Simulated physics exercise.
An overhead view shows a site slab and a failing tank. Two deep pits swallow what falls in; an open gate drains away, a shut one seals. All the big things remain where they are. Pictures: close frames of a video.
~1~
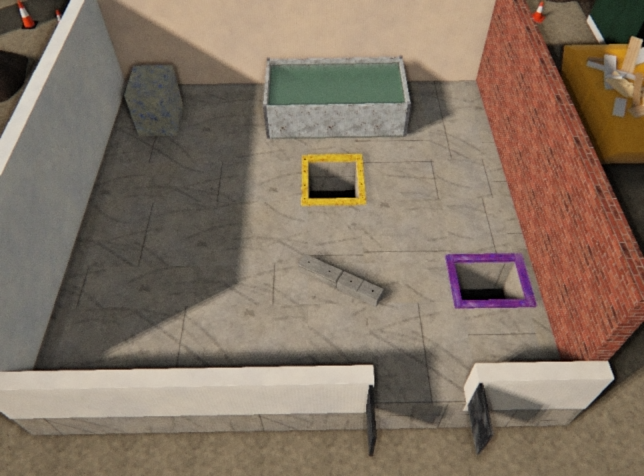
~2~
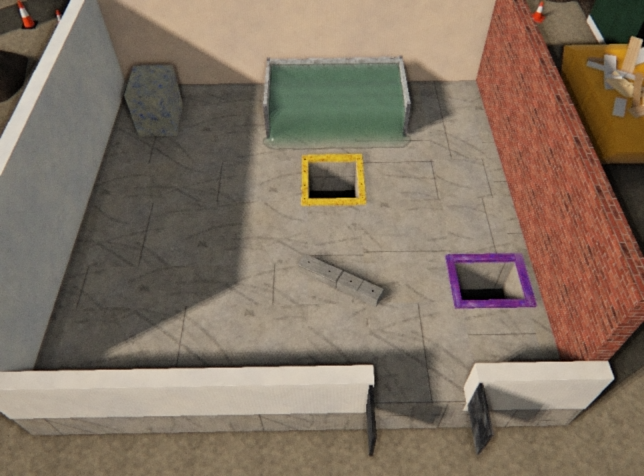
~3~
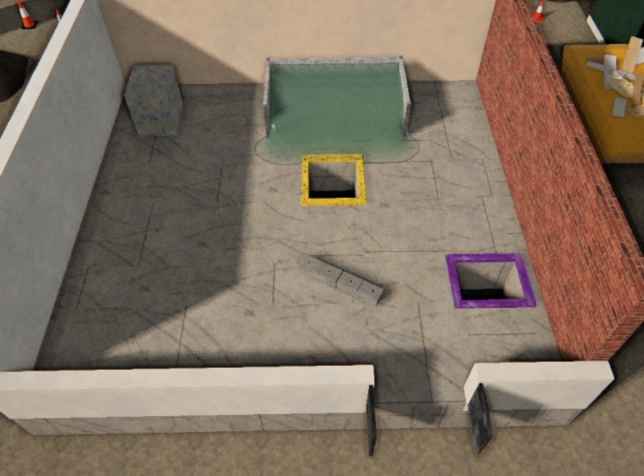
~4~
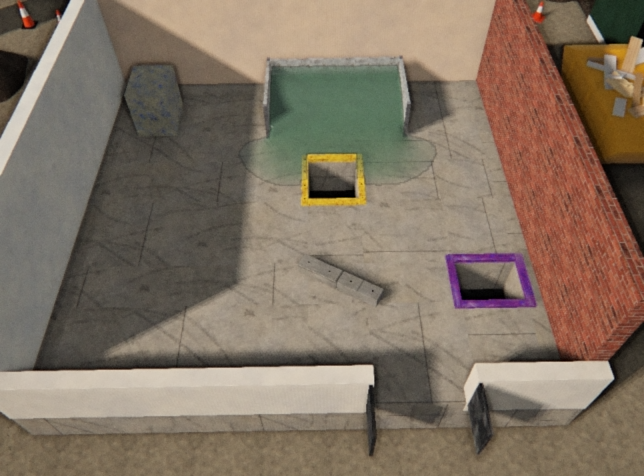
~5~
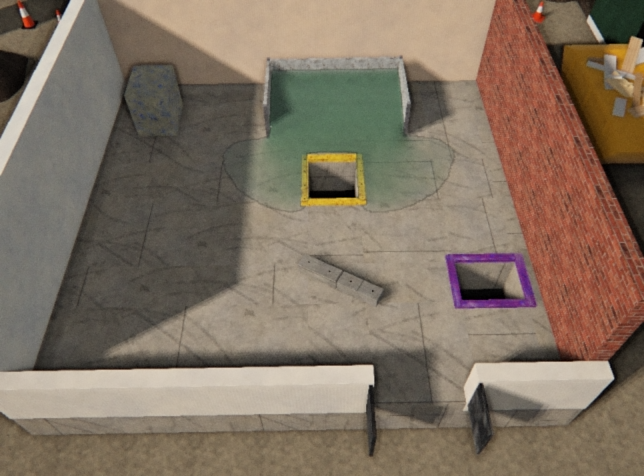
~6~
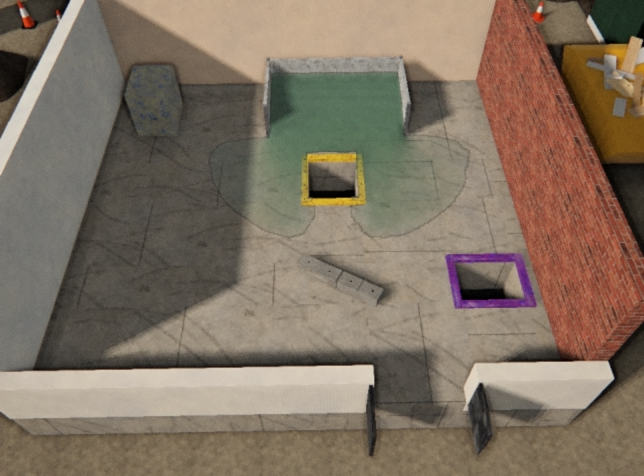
On a walled slab, a tank's front opens and green water spreads around the yellow-edged pit.
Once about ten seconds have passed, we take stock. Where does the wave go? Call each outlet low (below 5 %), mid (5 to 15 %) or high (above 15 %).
Outlets - gate: Mid; purple pit: Mid; yellow pit: High.
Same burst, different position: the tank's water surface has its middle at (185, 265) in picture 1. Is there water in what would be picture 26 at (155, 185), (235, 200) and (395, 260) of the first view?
In sequence: Inundated, next unflooded, then unflooded.
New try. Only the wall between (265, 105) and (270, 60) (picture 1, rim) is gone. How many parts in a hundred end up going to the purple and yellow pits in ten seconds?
The purple pit gets 4 per cent and the yellow pit 0 per cent.
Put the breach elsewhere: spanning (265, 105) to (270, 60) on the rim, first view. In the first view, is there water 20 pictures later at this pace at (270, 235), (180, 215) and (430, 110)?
Note, points one to three: Unreached / reached and soaked / unreached.
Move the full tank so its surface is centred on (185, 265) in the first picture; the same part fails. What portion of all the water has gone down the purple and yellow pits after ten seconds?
The purple pit gets roughly 14 per cent and the yellow pit roughly 0 per cent.
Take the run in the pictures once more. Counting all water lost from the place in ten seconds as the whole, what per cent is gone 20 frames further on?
Approximately 80 %.
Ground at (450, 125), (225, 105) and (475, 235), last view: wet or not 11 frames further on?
Spared, spared, soaked.
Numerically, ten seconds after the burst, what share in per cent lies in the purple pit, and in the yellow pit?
Close to 8 per cent, and close to 28 per cent.
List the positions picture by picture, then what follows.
The tank at (336, 84) is whole and still, in the first picture.
The front is at (408, 137), out from the gap at (337, 127), in the second picture.
The front is at (413, 152), out from the gap at (337, 128), in the third picture.
Water pours out at (337, 129) and has run to (427, 161), in the fourth picture.
The front is at (443, 174), out from the gap at (337, 129), in the fifth picture.
Water pours out at (337, 129) and has run to (398, 231), in the sixth picture.
A moment on, water covers 40 % of the floor; the gate 0 %, the purple pit 0 %, the yellow pit 17 %.
Next, water covers 50 % of the floor; the gate 1 %, the purple pit 3 %, the yellow pit 24 %.
Then, water covers 65 % of the floor; the gate 5 %, the purple pit 7 %, the yellow pit 26 %.
Later, water covers 65 % of the floor; the gate 8 %, the purple pit 9 %, the yellow pit 27 %.
In the end, water covers 85 % of the floor; the gate 11 %, the purple pit 9 %, the yellow pit 27 %.
